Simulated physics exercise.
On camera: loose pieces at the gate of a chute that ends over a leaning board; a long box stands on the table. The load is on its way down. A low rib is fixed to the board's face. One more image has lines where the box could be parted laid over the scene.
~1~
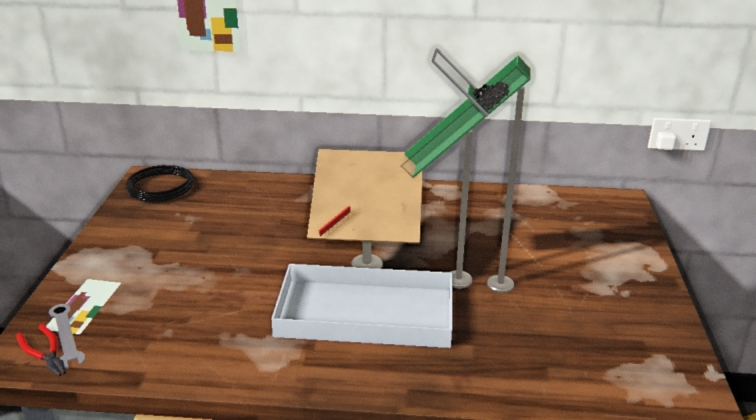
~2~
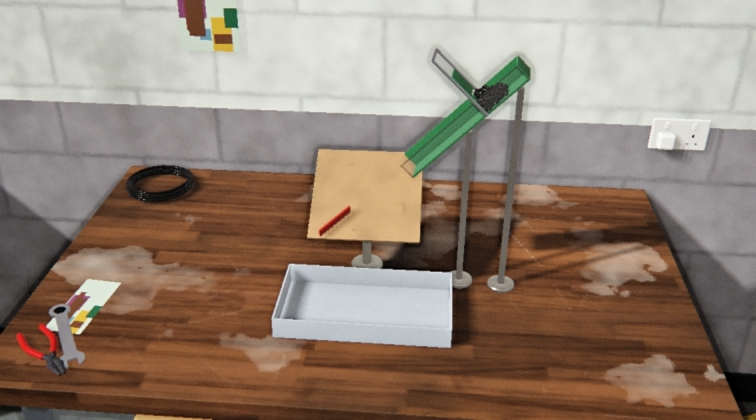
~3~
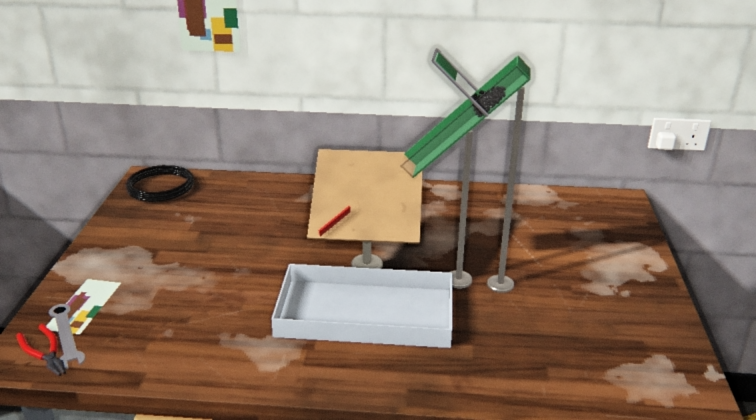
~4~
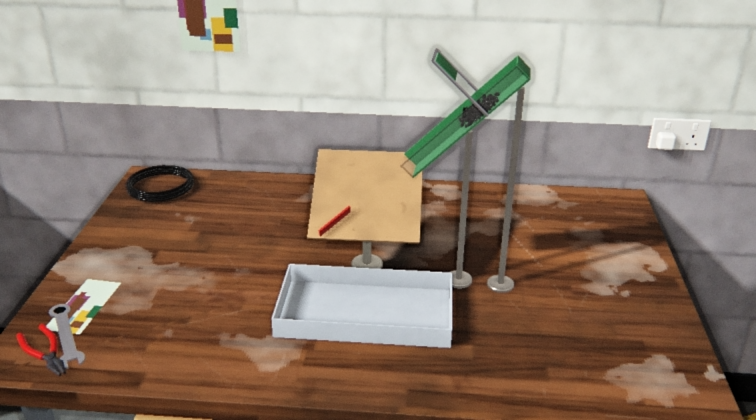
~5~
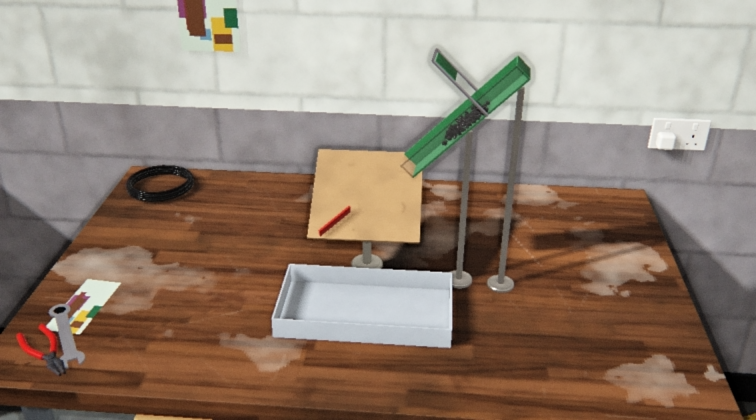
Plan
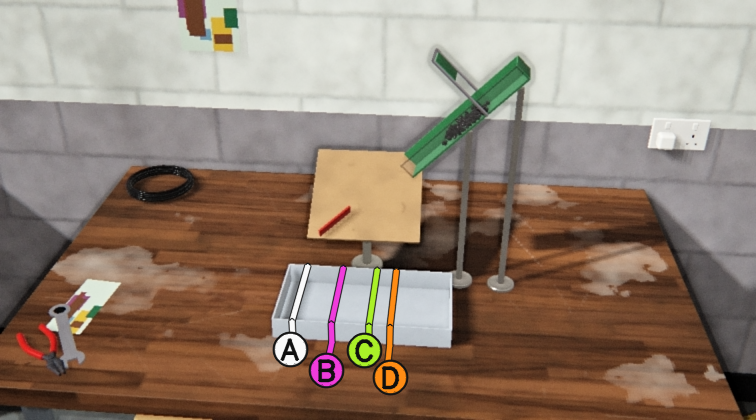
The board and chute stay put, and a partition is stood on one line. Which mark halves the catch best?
Choose B.
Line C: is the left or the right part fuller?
The left side.
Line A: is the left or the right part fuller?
The right side.
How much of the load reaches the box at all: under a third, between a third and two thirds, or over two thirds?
About that: Over two thirds.
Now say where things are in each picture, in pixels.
The first frame shows load behind the gate (491, 94), black beans; lip of the chute (415, 172), sloping fairly steeply.
The second frame shows middle of the board (367, 194), tilted gently; middle of its low edge (363, 240); of its high edge (371, 151).
The third frame shows front corners of the box (272, 319) and (451, 330), empty; front of the load (478, 113).
The fourth frame shows middle of the load (482, 111); its front (463, 124), roughly a quarter of the way to the lip; rib from (350, 206) to (319, 231).
The fifth frame shows middle of the load (464, 120); its front (444, 142), roughly half of the way to the lip.
On the marked copy, line A crosses the front rim at (292, 320); line B crosses the front rim at (331, 322); line C crosses the front rim at (368, 325); line D crosses the front rim at (390, 326).
If A is chosen, of what is caught, about a tenth on the left of the divider, the larger part on the right.
If B is chosen, of what is caught, roughly two thirds on the left of the divider, roughly a third on the right.
If C is chosen, of what is caught, almost all on the left of the divider, about a tenth on the right.
If D is chosen, of what is caught, almost all on the left of the divider, just a few on the right.
